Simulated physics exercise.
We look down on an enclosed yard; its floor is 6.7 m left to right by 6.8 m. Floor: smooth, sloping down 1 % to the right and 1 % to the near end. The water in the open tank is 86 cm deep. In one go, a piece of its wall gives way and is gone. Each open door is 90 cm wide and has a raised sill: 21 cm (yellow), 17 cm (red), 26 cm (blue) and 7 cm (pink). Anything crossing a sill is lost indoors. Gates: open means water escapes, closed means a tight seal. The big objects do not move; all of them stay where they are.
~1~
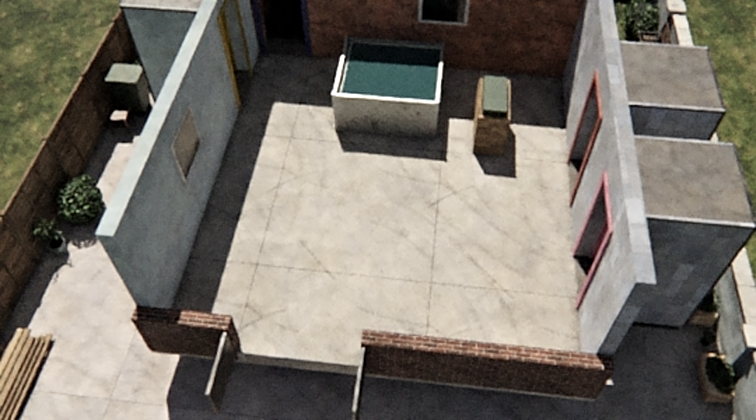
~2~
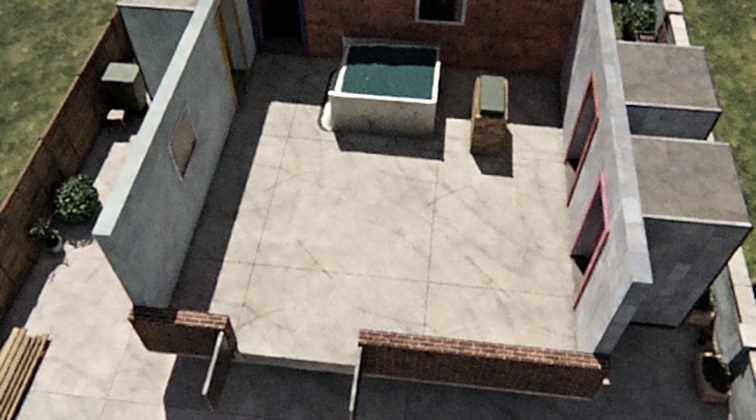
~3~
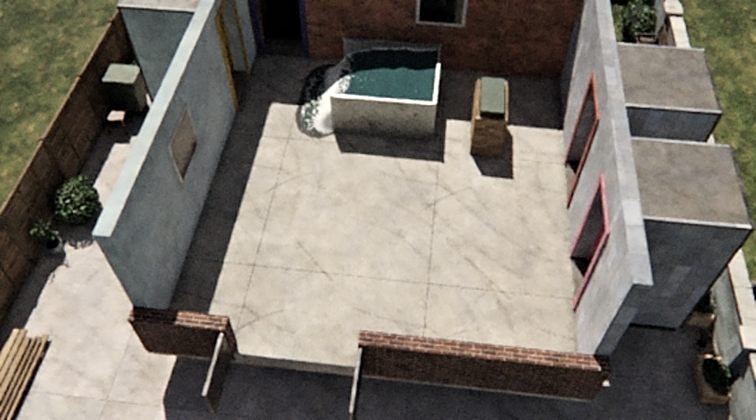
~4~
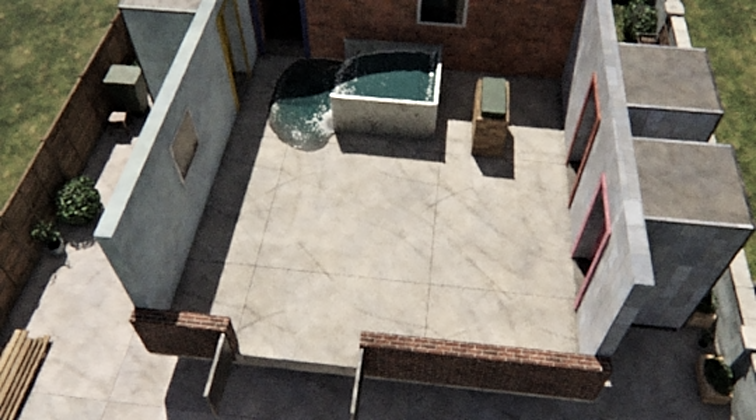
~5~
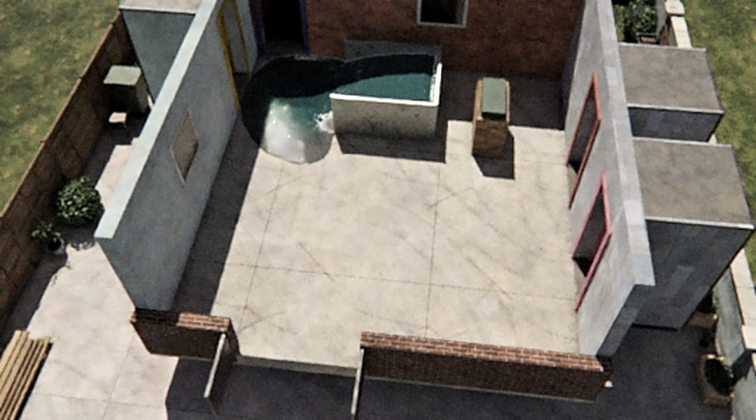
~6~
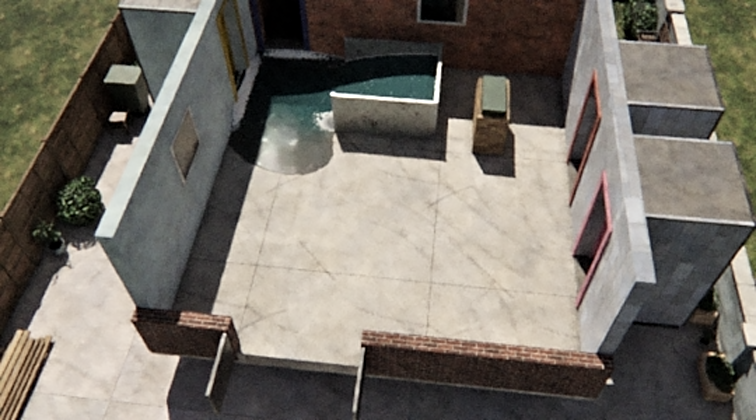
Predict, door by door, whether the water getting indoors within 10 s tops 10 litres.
My prediction: At the yellow door the amount will climb above the limit. At the red door the amount will stay short of the limit. At the blue door the amount will climb above the limit. At the pink door the amount will stay short of the limit.
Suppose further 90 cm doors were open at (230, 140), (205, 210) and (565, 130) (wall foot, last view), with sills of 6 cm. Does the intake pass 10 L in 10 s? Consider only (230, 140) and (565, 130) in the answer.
Per doorway, in order: Sufficient / insufficient.
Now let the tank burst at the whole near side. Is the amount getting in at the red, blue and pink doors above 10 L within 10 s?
Log - red: Threshold not reached, blue: Threshold not reached, pink: Threshold topped.
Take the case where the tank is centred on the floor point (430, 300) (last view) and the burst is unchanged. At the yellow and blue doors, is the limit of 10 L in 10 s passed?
Then: Yellow below, blue below.
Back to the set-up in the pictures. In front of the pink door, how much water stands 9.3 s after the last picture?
Roughly 7.5 centimetres.
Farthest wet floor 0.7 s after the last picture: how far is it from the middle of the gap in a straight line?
Roughly 4.0 metres out.
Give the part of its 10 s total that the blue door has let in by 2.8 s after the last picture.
I'd say close to 100 percent.
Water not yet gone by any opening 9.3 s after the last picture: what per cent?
Roughly 62 per cent is still there.
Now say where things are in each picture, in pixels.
In the first picture, the open tank at (390, 72) is whole and still, 86 cm deep.
In the second picture, water pours out at (341, 87) and has run 0.9 m, to (330, 130); typically 7 cm deep outside, 86 cm at the open tank's back.
In the third picture, water pours out at (341, 91) and has run 1.1 m, to (311, 134); typically 14 cm deep outside, 86 cm at the open tank's back.
In the fourth picture, water pours out at (342, 93) and has run 1.6 m, to (277, 132); typically 12 cm deep outside, 78 cm at the open tank's back.
In the fifth picture, water pours out at (343, 94) and has run 2.1 m, to (252, 82); typically 9 cm deep outside, 74 cm at the open tank's back.
In the sixth picture, the front is at (229, 140), 2.5 m from the gap at (343, 93); 6.1 m2 of floor is under water; 73 cm left at the back of the open tank.
Then, 0.7 s after the last picture water covers 20 % of the floor and is deepest (52 cm) near (245, 92); yellow door 50 cm at the sill, 111 L in, red door not reached, blue door 33 cm at the sill, 7 L in, pink door not reached.
Then, 1.5 s after the last picture water covers 25 % of the floor and is deepest (40 cm) near (243, 98); yellow door 39 cm at the sill, 247 L in, red door not reached, blue door 37 cm at the sill, 49 L in, pink door not reached.
Then, 2.8 s after the last picture water covers 45 % of the floor and is deepest (26 cm) near (165, 331); yellow door 19 cm at the sill, 300 L in, red door not reached, blue door 19 cm at the sill, 67 L in, pink door not reached.
Then, 5.3 s after the last picture water covers 65 % of the floor and is deepest (15 cm) near (165, 331); yellow door 6 cm at the sill, 302 L in, red door not reached, blue door 6 cm at the sill, 68 L in, pink door not reached.
Then, 9.3 s after the last picture water covers 75 % of the floor and is deepest (12 cm) near (573, 375); yellow door 6 cm at the sill, 302 L in, red door 5 cm at the sill, 0 L in, blue door 4 cm at the sill, 68 L in, pink door 7 cm at the sill, 0 L in.
